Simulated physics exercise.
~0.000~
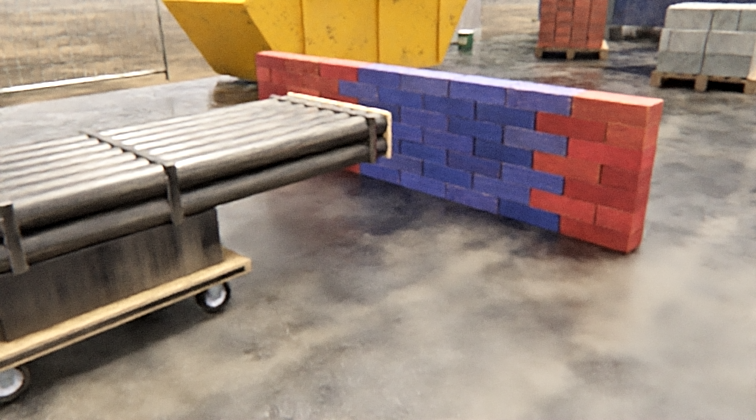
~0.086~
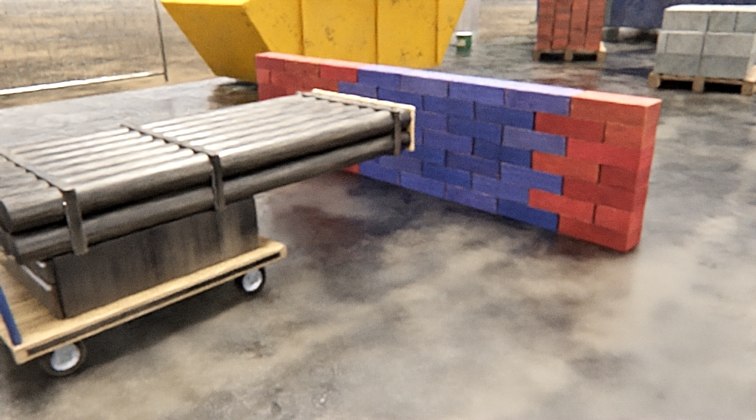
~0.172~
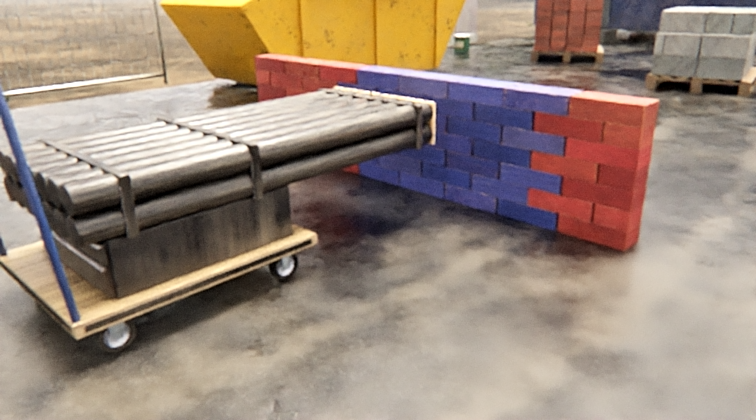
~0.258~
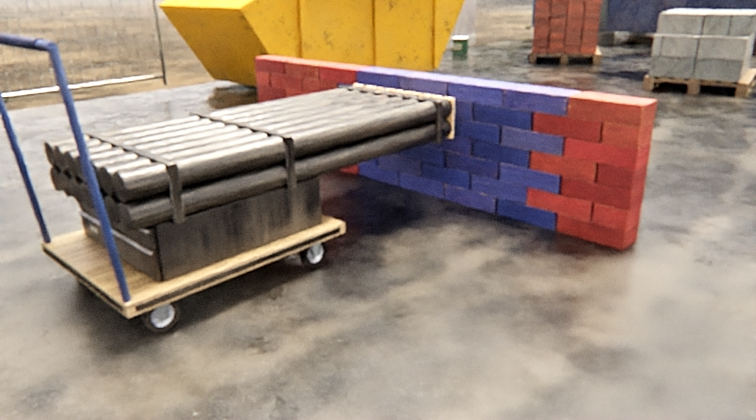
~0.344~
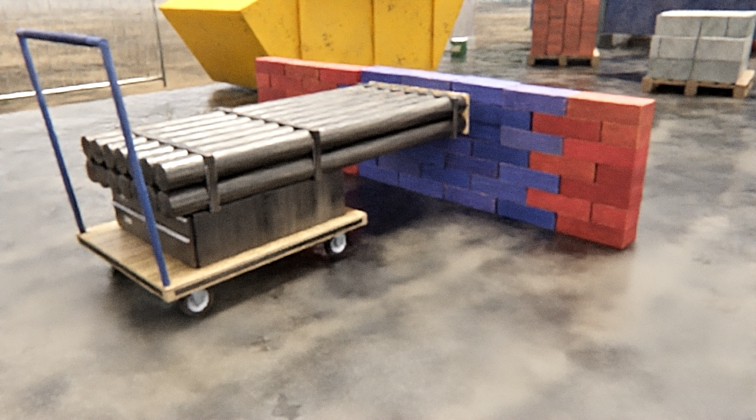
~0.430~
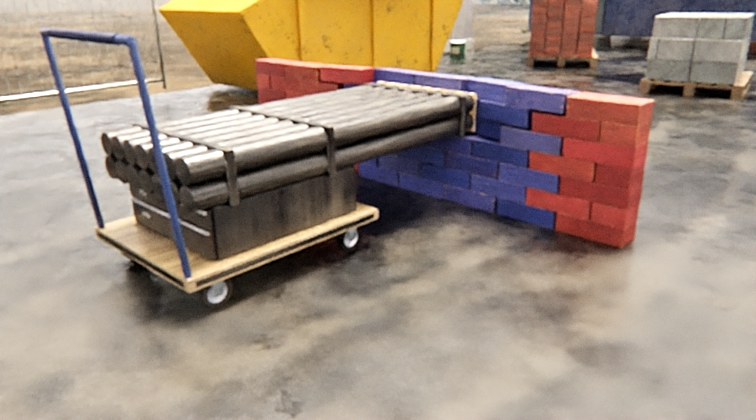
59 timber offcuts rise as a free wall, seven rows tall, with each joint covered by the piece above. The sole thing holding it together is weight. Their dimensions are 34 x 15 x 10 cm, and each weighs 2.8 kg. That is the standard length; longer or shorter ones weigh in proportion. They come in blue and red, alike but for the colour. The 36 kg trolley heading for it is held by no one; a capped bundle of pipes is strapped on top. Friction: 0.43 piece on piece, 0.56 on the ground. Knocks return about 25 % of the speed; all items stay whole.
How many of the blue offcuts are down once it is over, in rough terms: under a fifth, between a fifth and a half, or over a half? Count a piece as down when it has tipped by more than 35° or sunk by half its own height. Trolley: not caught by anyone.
Once it is over, between a fifth and a half are down.
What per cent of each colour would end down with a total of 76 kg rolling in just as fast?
Down by colour: Red 0, blue 40 per cent.
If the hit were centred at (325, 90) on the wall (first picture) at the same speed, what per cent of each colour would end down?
Red 20 %, blue 20 %.
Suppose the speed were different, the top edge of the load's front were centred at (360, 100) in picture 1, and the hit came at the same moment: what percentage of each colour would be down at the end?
You'd end up with red at 0 per cent down and blue at 40 per cent.
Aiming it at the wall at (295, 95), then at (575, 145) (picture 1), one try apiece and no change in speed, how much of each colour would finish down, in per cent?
For red it's 50 then 20 per cent, for blue 10 then 30 per cent.
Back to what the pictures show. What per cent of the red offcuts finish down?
Red: 0%.
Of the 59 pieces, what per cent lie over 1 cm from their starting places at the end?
Displaced: 30 %.
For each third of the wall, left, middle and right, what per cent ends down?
Left third 0 percent, middle third 40 percent, right third 20 percent.
Around 0.50 s, load 16 cm past the wall's line, still rolling; none of the 28 blue offcuts down (0 of 59 in all colours); top blue offcut tipped 14°.
Around 0.66 s, load 26 cm past the wall's line, still rolling; 11 of the 28 blue offcuts down (11 of 59 in all colours); top blue offcut tipped 38°, 22 cm lower.
Around 0.90 s, load 41 cm past the wall's line, still rolling; 11 of the 28 blue offcuts down (12 of 59 in all colours); top blue offcut on its side.
Around 1.28 s, load 62 cm past the wall's line, still rolling; 11 of the 28 blue offcuts down (12 of 59 in all colours); top blue offcut upside down.
Finally (2.6 s), load 83 cm past the wall's line, stopped; 11 of the 28 blue offcuts down (12 of 59 in all colours); top blue offcut upside down; top red offcut unmoved. That is 39 per cent. Seen by the last camera, middles, top blue offcut near (452, 144), top red offcut near (278, 67).
